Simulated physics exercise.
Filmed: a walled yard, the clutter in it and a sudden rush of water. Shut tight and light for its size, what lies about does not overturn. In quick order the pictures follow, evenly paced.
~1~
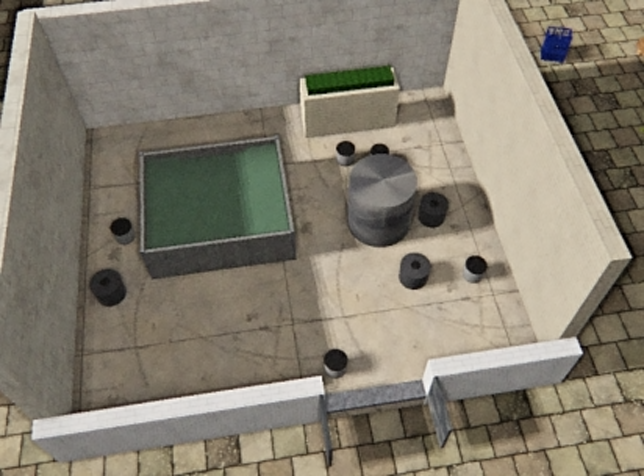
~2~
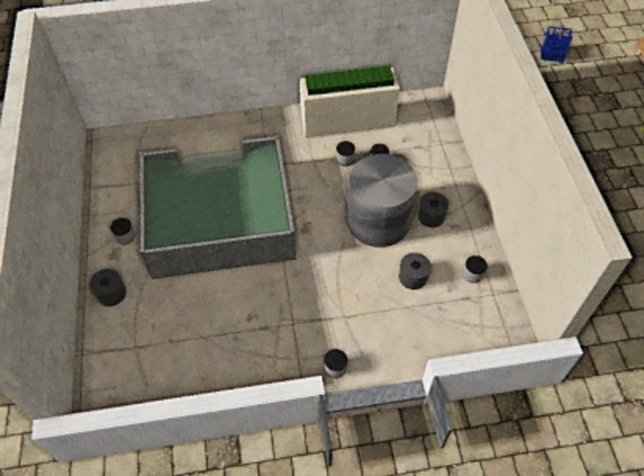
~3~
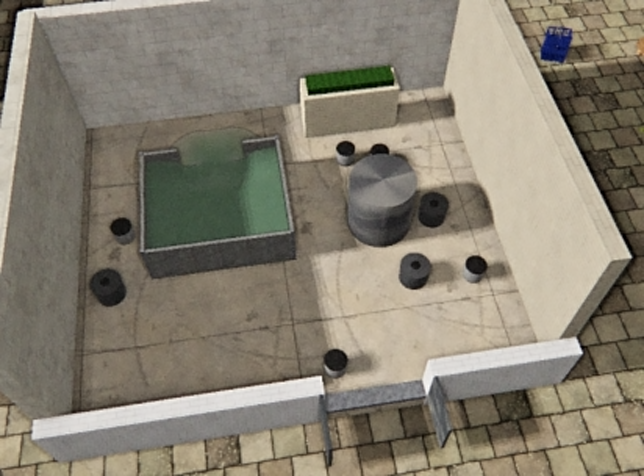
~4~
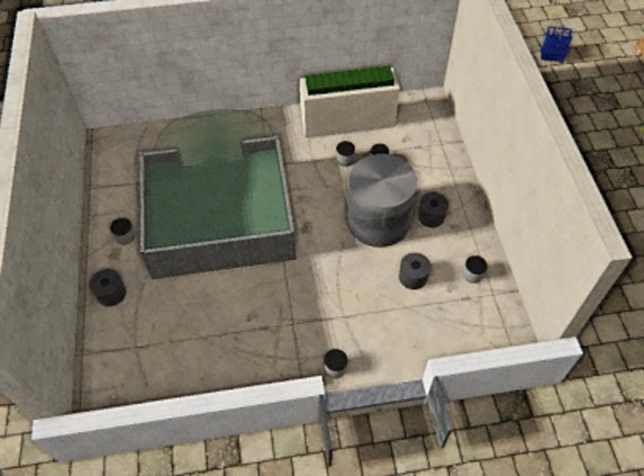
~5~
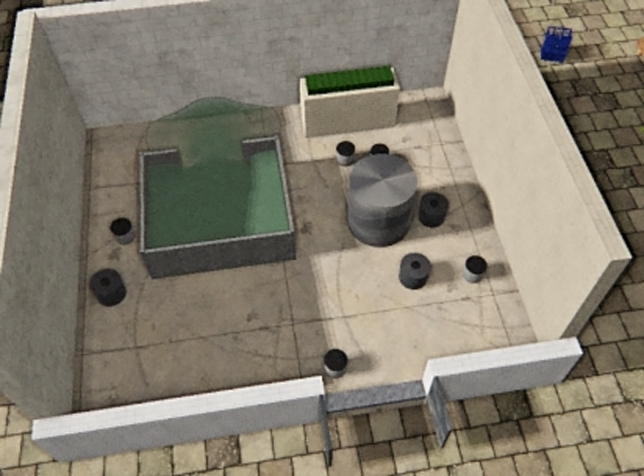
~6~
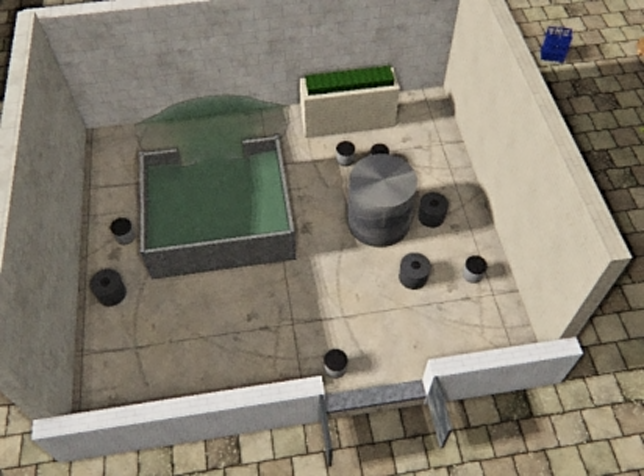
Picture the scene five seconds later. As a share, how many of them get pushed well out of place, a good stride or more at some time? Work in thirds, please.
My answer: One to two thirds.
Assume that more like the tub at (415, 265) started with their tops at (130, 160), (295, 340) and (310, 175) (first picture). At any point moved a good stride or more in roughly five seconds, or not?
Copy one: Slides well clear; copy two: Barely shifts; copy three: Slides well clear.
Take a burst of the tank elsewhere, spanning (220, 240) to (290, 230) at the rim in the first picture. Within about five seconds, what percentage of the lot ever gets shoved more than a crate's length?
Some 50 per cent.
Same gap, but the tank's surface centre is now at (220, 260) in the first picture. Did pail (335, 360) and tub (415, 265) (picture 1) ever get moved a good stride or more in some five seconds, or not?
Respectively: Lacked the distance and lacked the distance.
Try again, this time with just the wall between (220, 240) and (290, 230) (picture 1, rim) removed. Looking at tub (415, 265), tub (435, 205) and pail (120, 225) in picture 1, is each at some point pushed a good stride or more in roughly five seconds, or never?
Well, in order they come out as below the mark, below the mark and over the mark.
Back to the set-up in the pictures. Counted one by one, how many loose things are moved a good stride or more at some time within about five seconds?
Counting them up gives 4.
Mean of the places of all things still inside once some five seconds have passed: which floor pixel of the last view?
I'd put it around pixel (360, 285).
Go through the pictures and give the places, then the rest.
The first picture shows a tub at (105, 282) rests on the ground; a pail at (346, 148), on the bottom; 0 of 8 have shifted.
The second picture shows a tub at (105, 282) rests on the ground; a pail at (346, 148), on the bottom; 0 of 8 have shifted.
The third picture shows a tub at (105, 282) rests on the ground; a pail at (346, 148) rests on the ground; 0 of 8 have shifted.
The fourth picture shows a tub at (105, 282), on the bottom; a pail at (346, 148), on the bottom; 0 of 8 have shifted.
The fifth picture shows a tub at (105, 282) rests on the ground; a pail at (346, 148) rests on the ground; 0 of 8 have shifted.
The sixth picture shows a tub at (105, 282) rests on the ground; a pail at (346, 148), on the bottom; 0 of 8 have shifted.
A moment on, 0 of 8 are well off their spots; 0 afloat.
Next, 0 of 8 are well off their spots; 0 afloat.
Later, 2 of 8 are well off their spots; 1 afloat.
In the end, 4 of 8 are well off their spots, and 4 have been at some point; 2 afloat.
